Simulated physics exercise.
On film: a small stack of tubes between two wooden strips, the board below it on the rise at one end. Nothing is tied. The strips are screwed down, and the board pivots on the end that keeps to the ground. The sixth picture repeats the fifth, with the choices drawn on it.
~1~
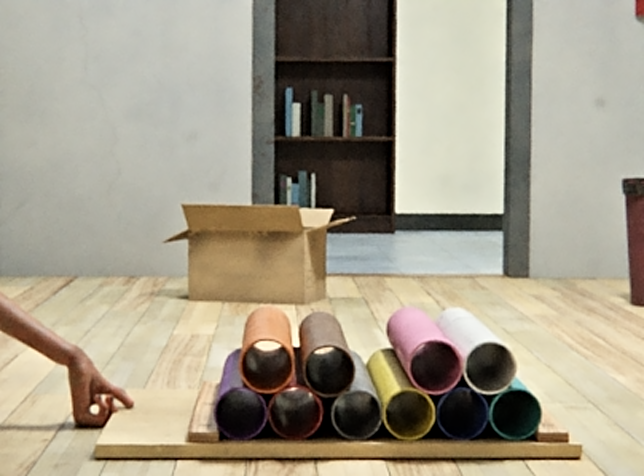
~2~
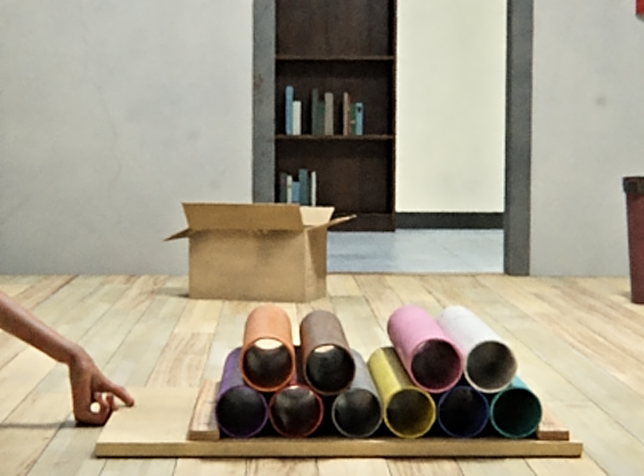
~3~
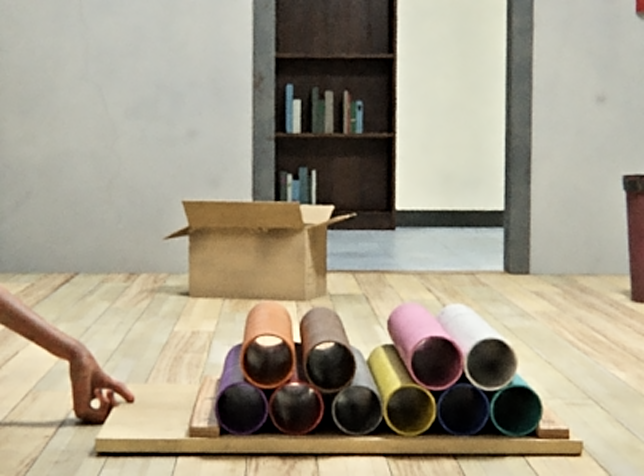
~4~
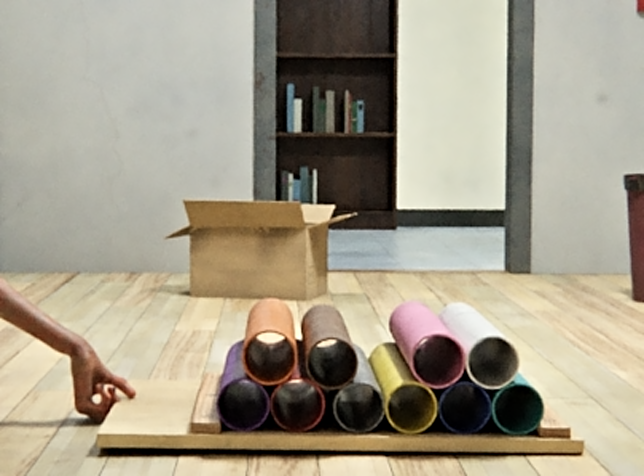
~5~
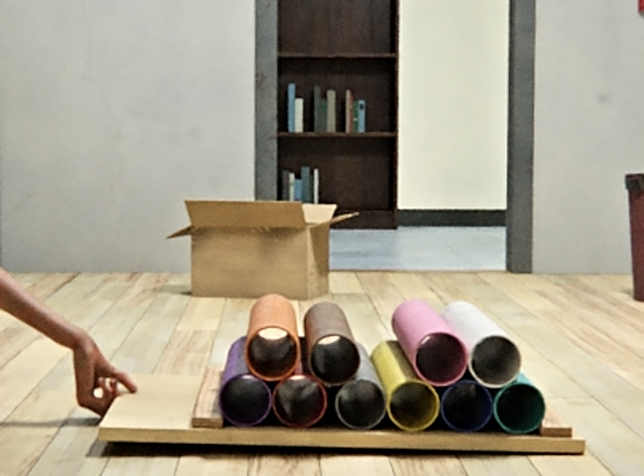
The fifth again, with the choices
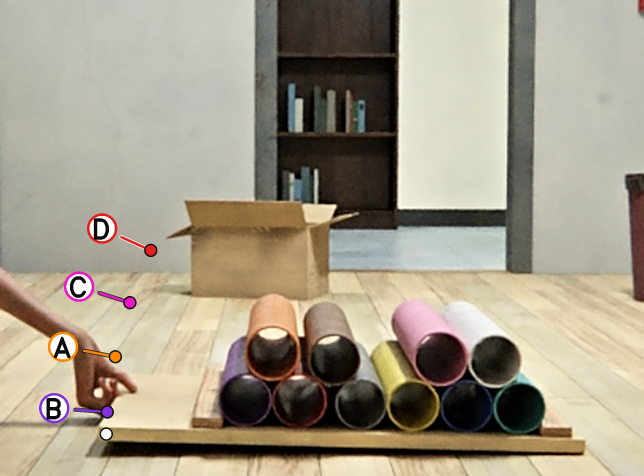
A board carrying stacked colourful tubes lies still, then tilts up slightly at its left end as a hand lifts it.
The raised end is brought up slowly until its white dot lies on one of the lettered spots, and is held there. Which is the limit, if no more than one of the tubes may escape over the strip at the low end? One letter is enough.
It can be raised to D.
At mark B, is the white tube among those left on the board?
The white tube: Yes.
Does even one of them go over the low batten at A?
At A: No.
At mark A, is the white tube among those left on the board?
Yes, with A.
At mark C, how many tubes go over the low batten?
The count is none.
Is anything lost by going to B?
No, at B.
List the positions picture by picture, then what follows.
The first frame shows pink tube (435, 367); brown tube (329, 371).
The second frame shows brown tube (330, 369); orange tube (267, 364).
The third frame shows board (334, 411); purple tube (242, 408); red tube (296, 408).
The fourth frame shows board (335, 408); purple tube (243, 405); red tube (297, 405).
The fifth frame shows board (336, 405); purple tube (245, 400); red tube (299, 401).
On the copy, A at (115, 357); B at (107, 412); C at (130, 303); D at (151, 250); the white dot at (106, 434).
On D. First, board at 15°.
Then, board at 24°.
Finally, board at 24°, none over the low batten.
By contrast, A none over the low batten; B none over the low batten; C none over the low batten.
